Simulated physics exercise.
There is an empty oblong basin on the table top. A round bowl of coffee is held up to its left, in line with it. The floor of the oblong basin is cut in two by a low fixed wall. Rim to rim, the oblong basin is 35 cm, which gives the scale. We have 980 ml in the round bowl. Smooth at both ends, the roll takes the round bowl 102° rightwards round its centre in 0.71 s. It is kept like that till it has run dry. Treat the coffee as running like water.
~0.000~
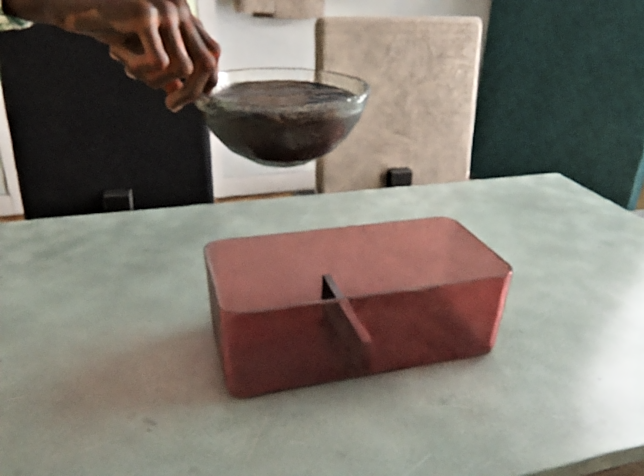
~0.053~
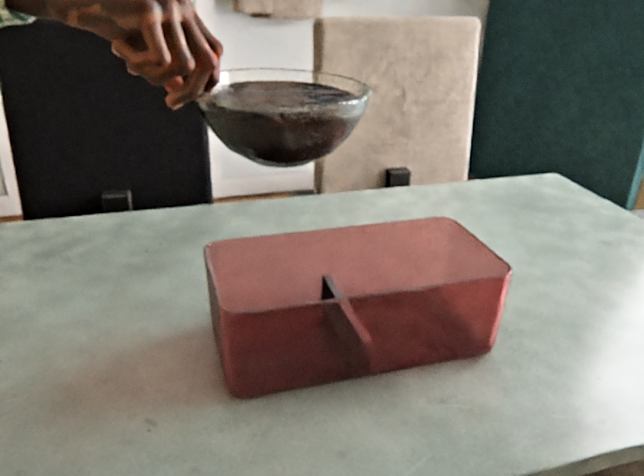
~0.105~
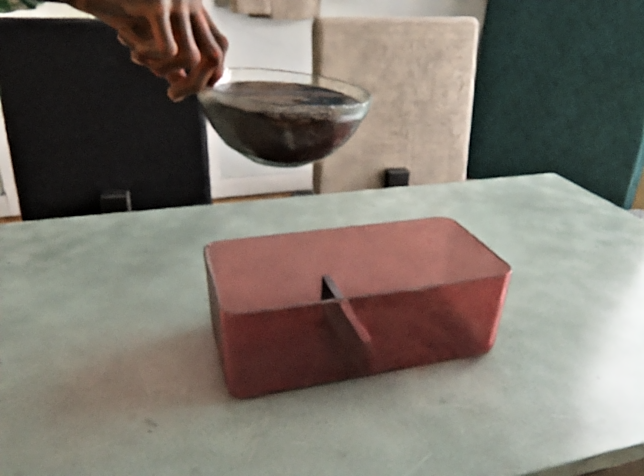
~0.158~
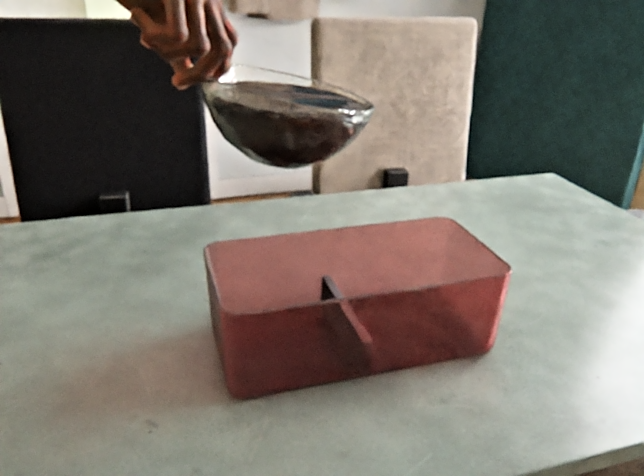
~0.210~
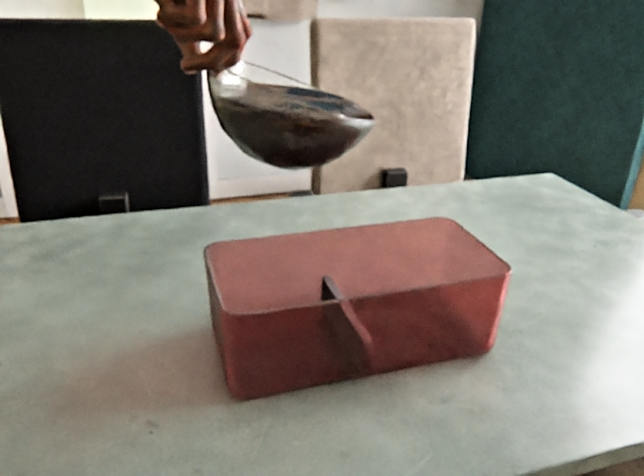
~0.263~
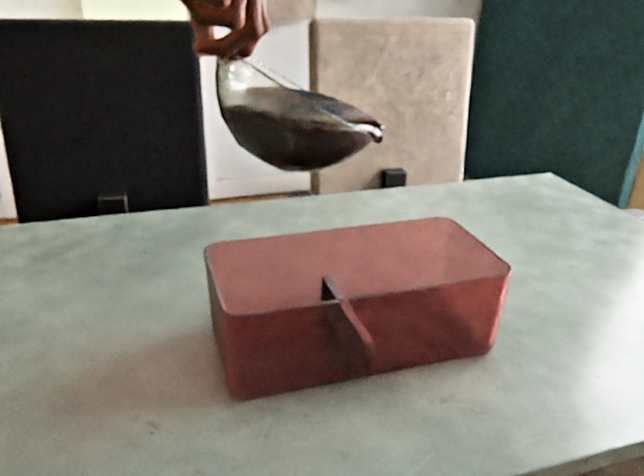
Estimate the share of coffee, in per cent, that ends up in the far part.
About 83 per cent.
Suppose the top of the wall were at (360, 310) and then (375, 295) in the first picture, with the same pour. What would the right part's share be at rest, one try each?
The first try gives 75 percent and the second 70 percent.
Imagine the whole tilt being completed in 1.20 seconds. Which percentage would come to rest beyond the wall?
Estimate: Close to 95 per cent.
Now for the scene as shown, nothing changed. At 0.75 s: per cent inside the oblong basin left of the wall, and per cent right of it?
About 10 left, about 76 right.
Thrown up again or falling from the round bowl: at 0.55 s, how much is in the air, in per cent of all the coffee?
I'd say close to 44 per cent.
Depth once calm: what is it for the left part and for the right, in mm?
The left side settles near 6 mm and the right side near 28 mm.
Then, 0.55 s in, the tilt is 89° and 10 per cent is still to pour, 0 is left of the wall and 46 right of it.
Then, 0.75 s in, the tilt is 102° and 0 per cent is still to pour, 10 is left of the wall and 76 right of it.
Then, 0.97 s in, the tilt is 102° and 0 per cent is still to pour, 14 is left of the wall and 83 right of it.
Then, 1.21 s in, the tilt is 102° and 0 per cent is still to pour, 14 is left of the wall and 83 right of it.
Finally, 14 per cent lies left of the wall, 83 right of it and 3 outside.
